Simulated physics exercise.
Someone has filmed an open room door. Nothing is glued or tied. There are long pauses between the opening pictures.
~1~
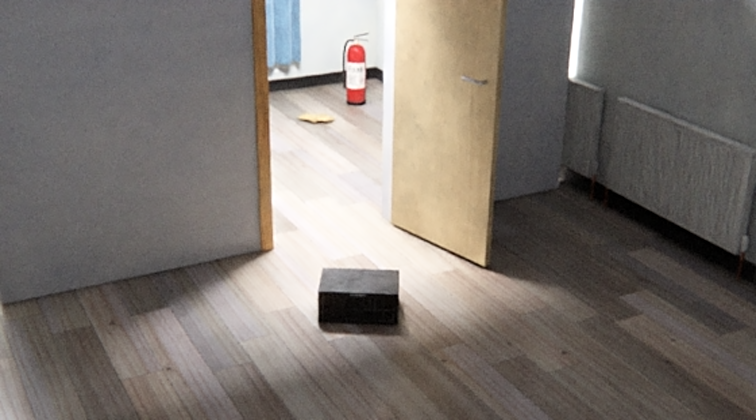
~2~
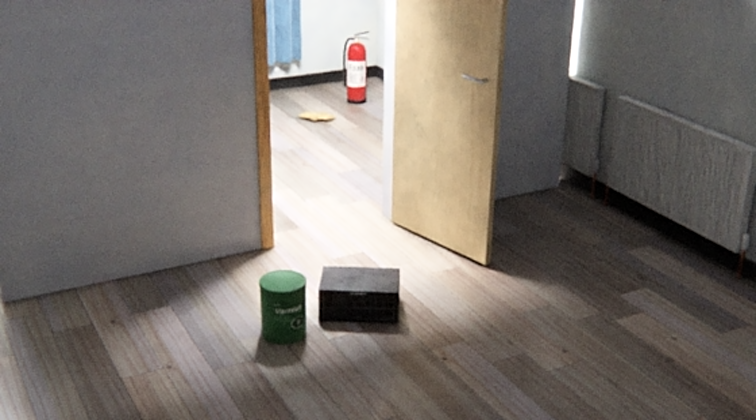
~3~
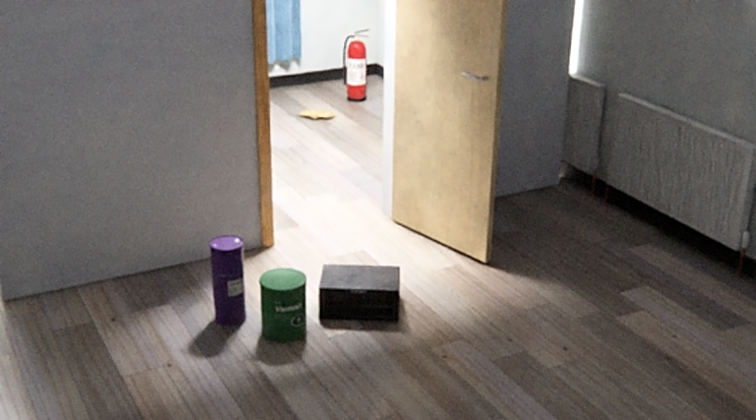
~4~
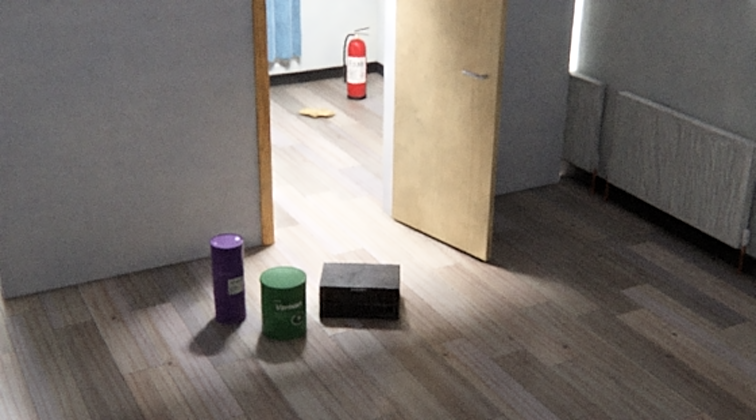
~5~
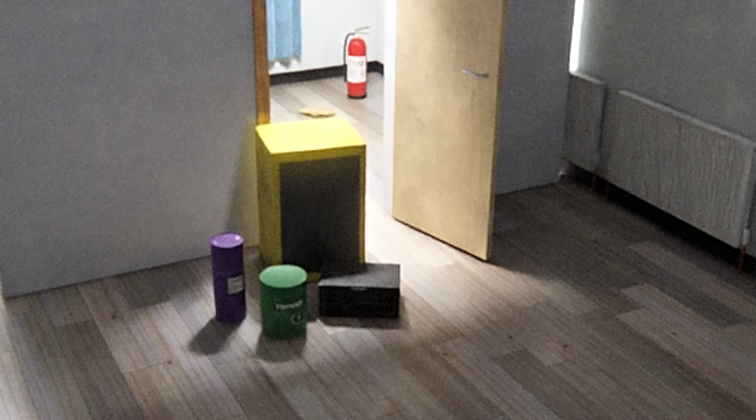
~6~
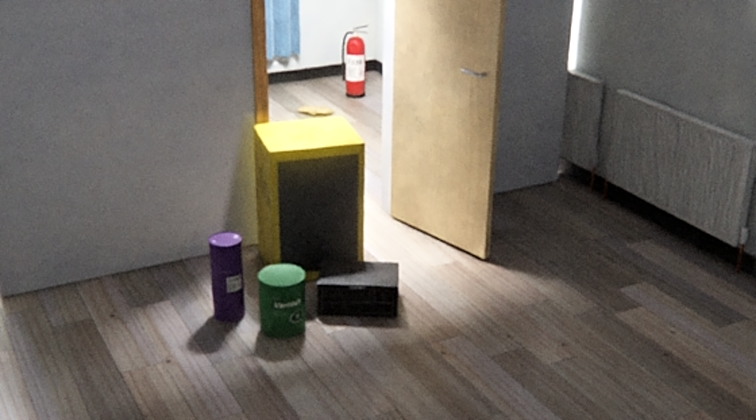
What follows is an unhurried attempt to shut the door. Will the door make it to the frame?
Here the door jams.
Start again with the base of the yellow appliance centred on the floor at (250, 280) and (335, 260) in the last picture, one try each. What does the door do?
First, it reaches the frame; second, it stops short.
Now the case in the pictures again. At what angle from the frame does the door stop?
Some 50° open.
Then, 0.50 s past the last view, door at 94°.
Then, 0.80 s past the last view, door at 81°.
Then, 1.10 s past the last view, door at 65°.
Then, 1.30 s past the last view, door at 53°.
Finally, door at 50°; all 4 still in place. Final places as the last picture's camera would see them, yellow appliance near (306, 199).
